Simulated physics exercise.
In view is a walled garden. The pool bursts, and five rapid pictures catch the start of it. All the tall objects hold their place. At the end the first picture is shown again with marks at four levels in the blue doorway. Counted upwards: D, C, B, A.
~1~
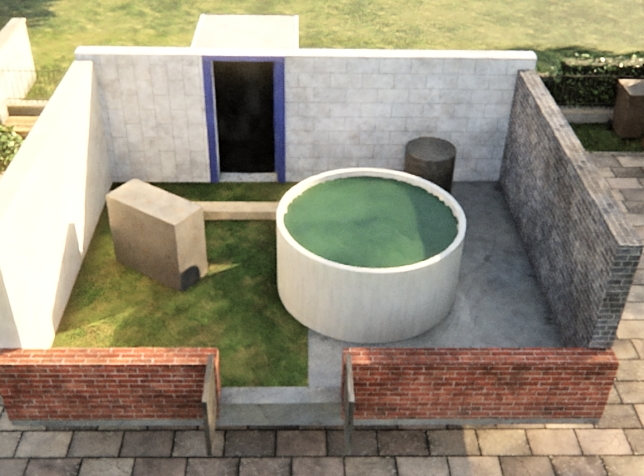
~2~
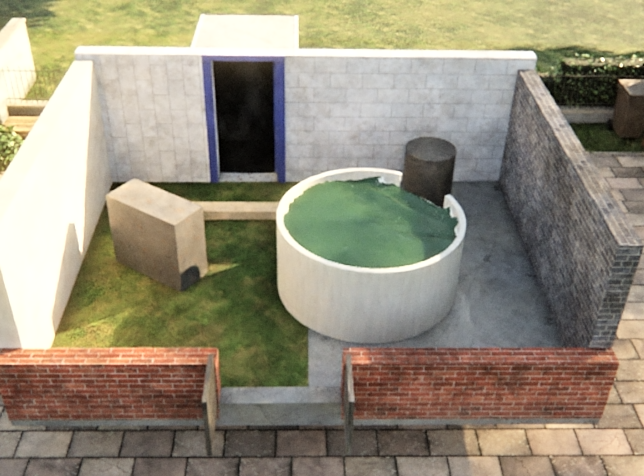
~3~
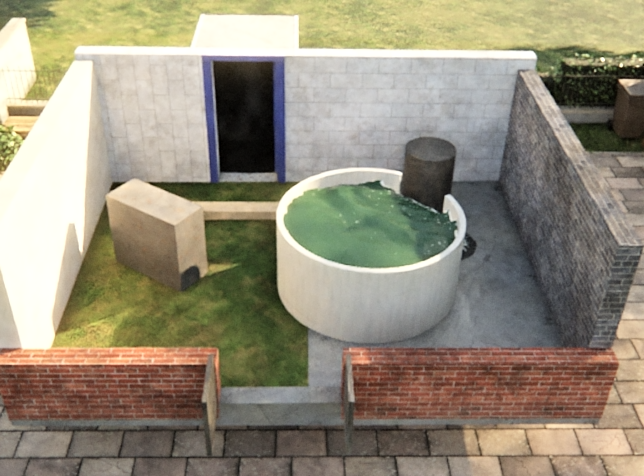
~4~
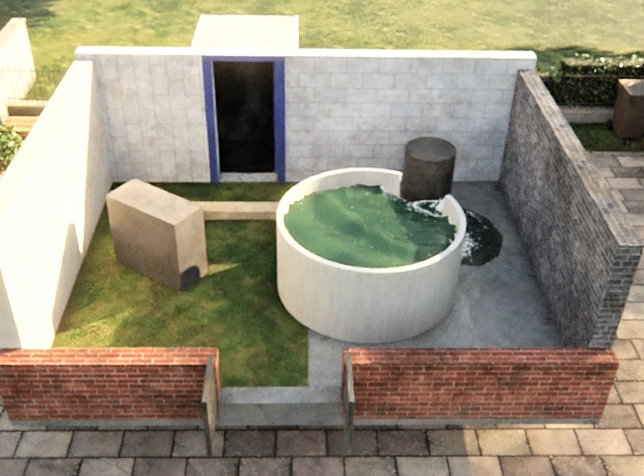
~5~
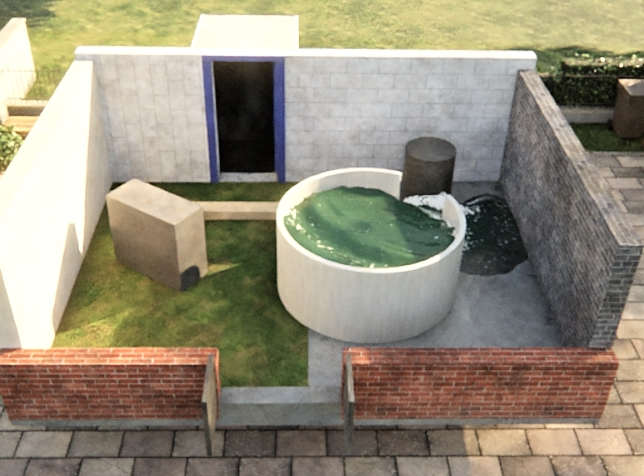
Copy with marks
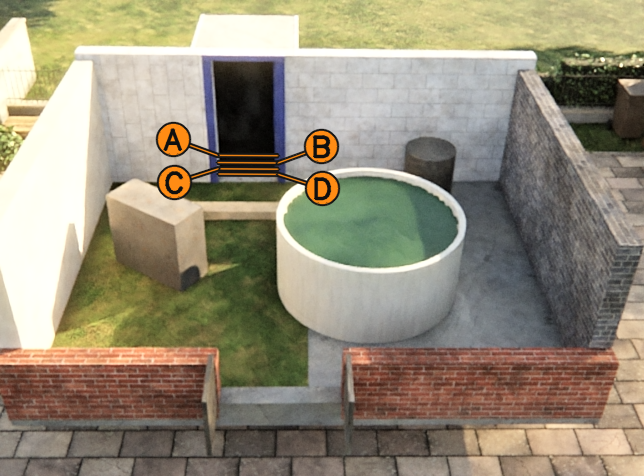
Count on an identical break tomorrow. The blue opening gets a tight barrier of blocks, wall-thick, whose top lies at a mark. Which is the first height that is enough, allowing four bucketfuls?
D.
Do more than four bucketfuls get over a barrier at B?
No.
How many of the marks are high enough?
All of the four.
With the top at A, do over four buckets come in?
No, that is safe.
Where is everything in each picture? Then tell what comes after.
The first frame shows water in the pool at rest, its middle at (371, 221); foot of the blue doorway at (248, 182); open gate at (280, 344).
In the second frame, water covers 1 % of the ground, its front hidden from here.
In the third frame, water covers 3 % of the ground, its front hidden from here.
The fourth frame shows front seen at (479, 217), 6 % of the ground wet.
The fifth frame shows front seen at (502, 201), 11 % of the ground wet.
On the marked copy, A at (247, 155); B at (247, 162); C at (248, 168); D at (248, 174); from the bottom up D, C, B, A.
If A is chosen, nothing gets over.
If B is chosen, nothing gets over.
If C is chosen, nothing gets over.
If D is chosen, a splash gets over, under a bucket.
